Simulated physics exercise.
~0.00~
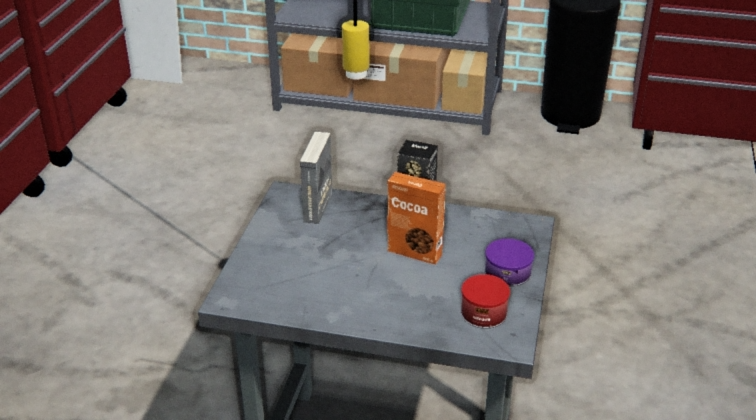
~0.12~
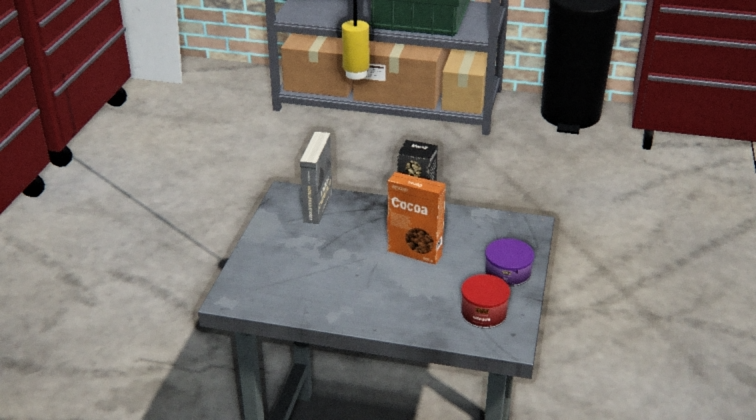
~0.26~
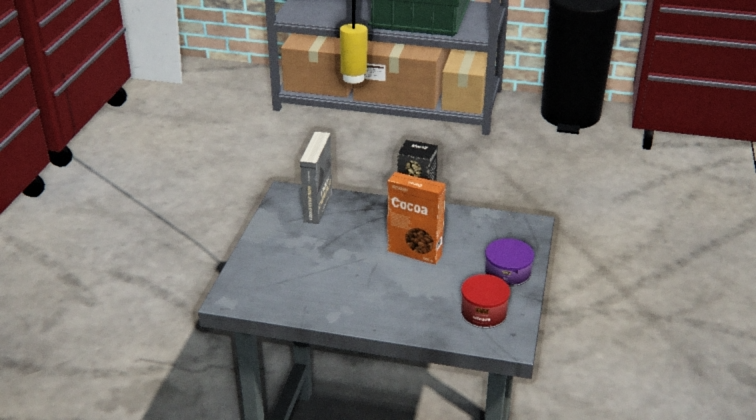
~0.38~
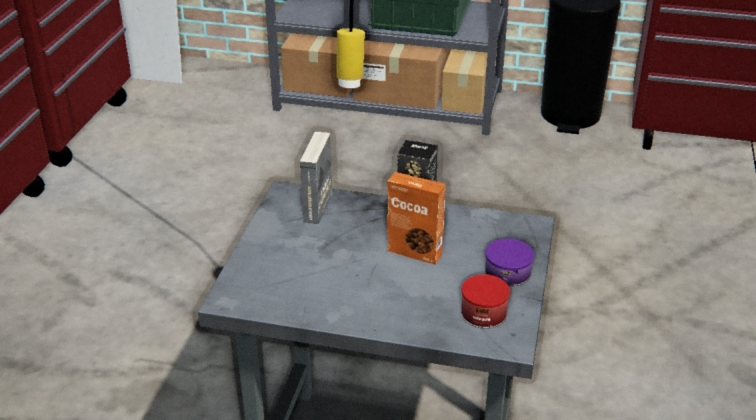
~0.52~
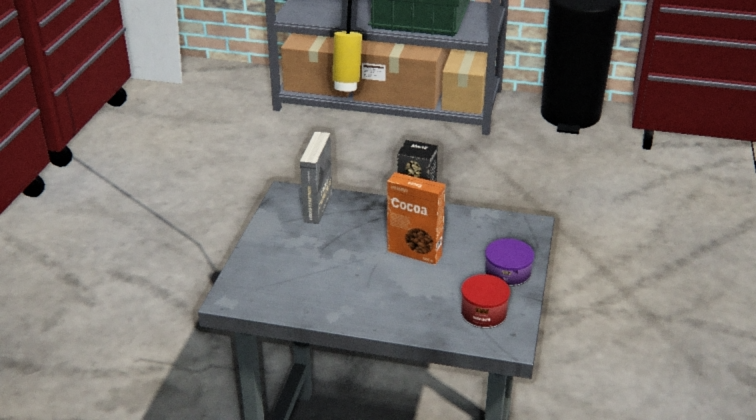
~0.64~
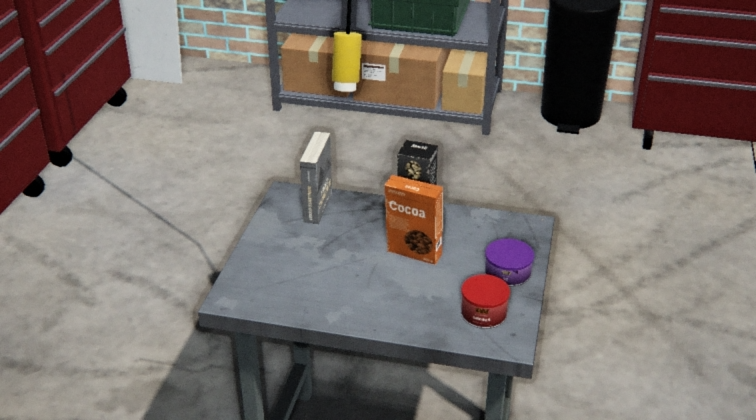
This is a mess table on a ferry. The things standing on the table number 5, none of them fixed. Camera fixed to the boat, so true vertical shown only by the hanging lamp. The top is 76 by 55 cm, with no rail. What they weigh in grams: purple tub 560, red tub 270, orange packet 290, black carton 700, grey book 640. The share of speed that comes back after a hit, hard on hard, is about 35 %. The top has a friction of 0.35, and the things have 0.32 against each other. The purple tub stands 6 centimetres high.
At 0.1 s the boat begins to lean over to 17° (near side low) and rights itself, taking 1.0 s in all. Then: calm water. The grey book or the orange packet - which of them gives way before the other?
The latter one.
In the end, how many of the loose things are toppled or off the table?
I get 1.
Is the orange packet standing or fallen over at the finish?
In the last frame the orange packet does not stay up.
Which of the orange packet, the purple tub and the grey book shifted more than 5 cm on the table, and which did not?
Orange packet: Is displaced; purple tub: Remains in place; grey book: Remains in place.
Around 0.84 s, floor tilted 9°, near side down; orange packet tipped 38° against what carries it near (404, 238).
Around 0.94 s, floor tilted 4°, near side down; orange packet on its side near (393, 272).
Around 1.14 s, boat level; orange packet on its side near (384, 287).
Finally (1.6 s), on their side or leaning hard on the table, orange packet; the other 4 still in place (within 5 cm). Final places as that camera would see them, grey book near (317, 178), orange packet near (383, 292). Grey book was never lost; orange packet went at 0.84 s.
